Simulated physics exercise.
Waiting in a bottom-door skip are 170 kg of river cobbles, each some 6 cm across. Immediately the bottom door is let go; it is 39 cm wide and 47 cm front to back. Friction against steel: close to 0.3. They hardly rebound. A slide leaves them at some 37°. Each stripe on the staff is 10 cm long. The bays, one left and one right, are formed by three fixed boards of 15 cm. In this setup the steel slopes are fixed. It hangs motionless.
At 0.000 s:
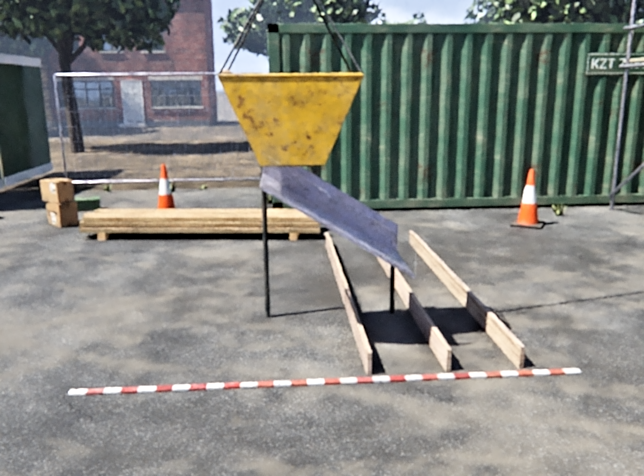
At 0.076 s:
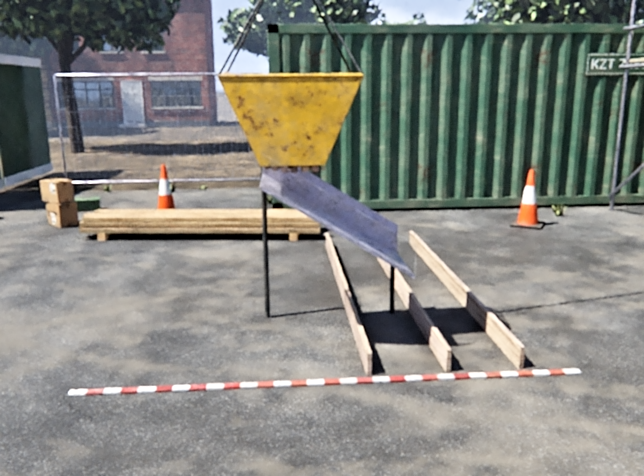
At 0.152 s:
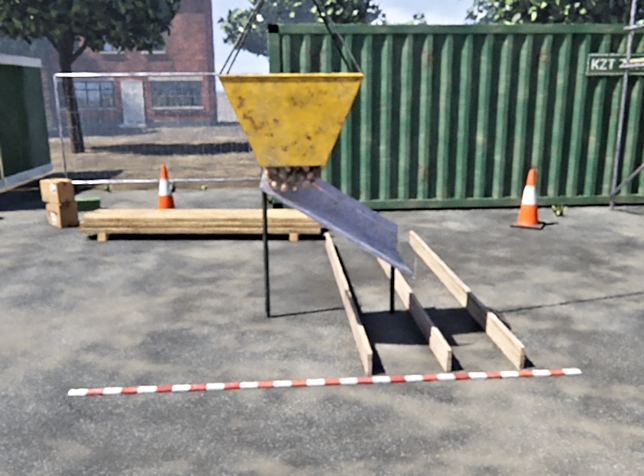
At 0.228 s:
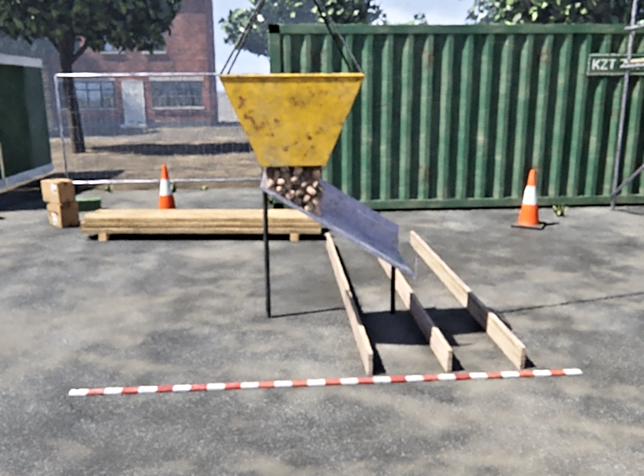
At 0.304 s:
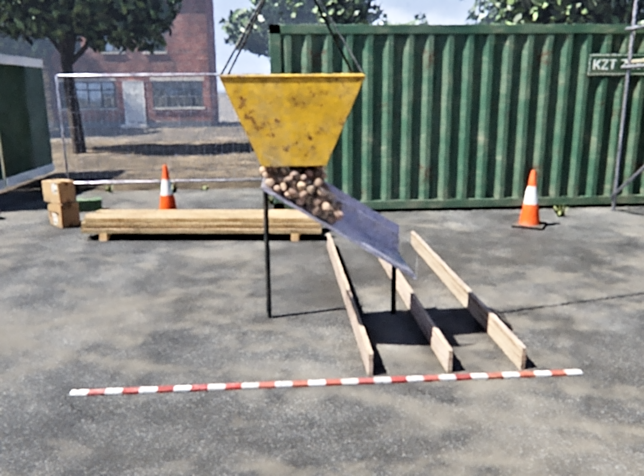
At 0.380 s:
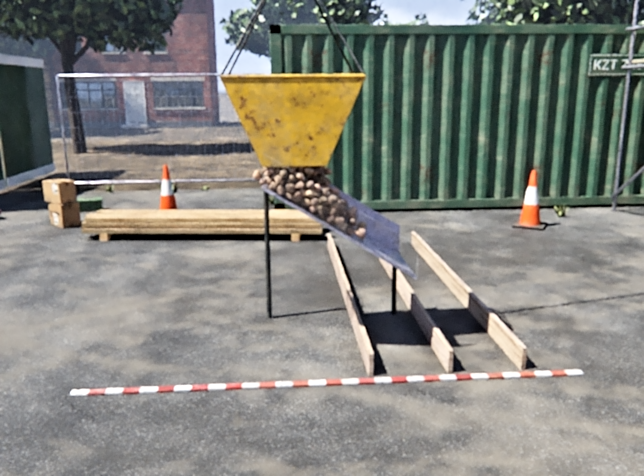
In a paved yard beside a green container, a yellow skip hung still above a sloping metal slide, then round brown stones dropped from its bottom and spread down the slide toward the right.
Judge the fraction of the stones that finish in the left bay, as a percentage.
Some 0 % of the stones finish in the left bay.
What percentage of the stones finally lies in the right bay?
I'd say close to 85 per cent.
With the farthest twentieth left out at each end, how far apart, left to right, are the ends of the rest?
Spread, left to right, approx 70 cm.
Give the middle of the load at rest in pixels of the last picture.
I'd point to somewhere near (465, 324).
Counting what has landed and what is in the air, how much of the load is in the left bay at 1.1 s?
Something like 5 percent.
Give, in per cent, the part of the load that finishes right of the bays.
Roughly 15 per cent of it.
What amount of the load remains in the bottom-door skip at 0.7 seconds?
Close to 20 percent has not yet come out.
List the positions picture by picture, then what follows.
In the first picture, the outlet is at (293, 157); nothing has dropped yet.
In the second picture, the outlet is at (293, 158); 5 % is out.
The third picture shows outlet at (293, 158), the stream shows down to (296, 182); 85 % still inside.
The fourth picture shows outlet at (294, 158), the stream shows down to (314, 204); 73 % still inside.
The fifth picture shows outlet at (294, 158), the stream shows down to (332, 216); 63 % still inside.
The sixth picture shows outlet at (295, 158), the stream shows down to (359, 230); 54 % still inside.
After 0.7 s, 20 % in the bottom-door skip, 69 % on the steel, 1 % falling or lying left of the bays, 5 % falling or lying in the left bay, 5 % falling or lying in the right bay; the stones farthest right are at (472, 317).
After 1.1 s, 0 % in the bottom-door skip, 53 % on the steel, 7 % falling or lying in the left bay, 39 % falling or lying in the right bay, 1 % falling or lying right of the bays; the stones farthest right are at (493, 313).
After 1.7 s, 0 % in the bottom-door skip, 6 % on the steel, 5 % falling or lying in the left bay, 81 % falling or lying in the right bay, 8 % falling or lying right of the bays; the stones farthest right are at (556, 330).
After 2.6 s, 0 % in the bottom-door skip, 86 % falling or lying in the right bay, 13 % falling or lying right of the bays; the stones farthest right are at (593, 330).
After 4.5 s, 0 % in the bottom-door skip, 86 % in the right bay, 14 % right of the bays; the stones farthest right are at (594, 330).
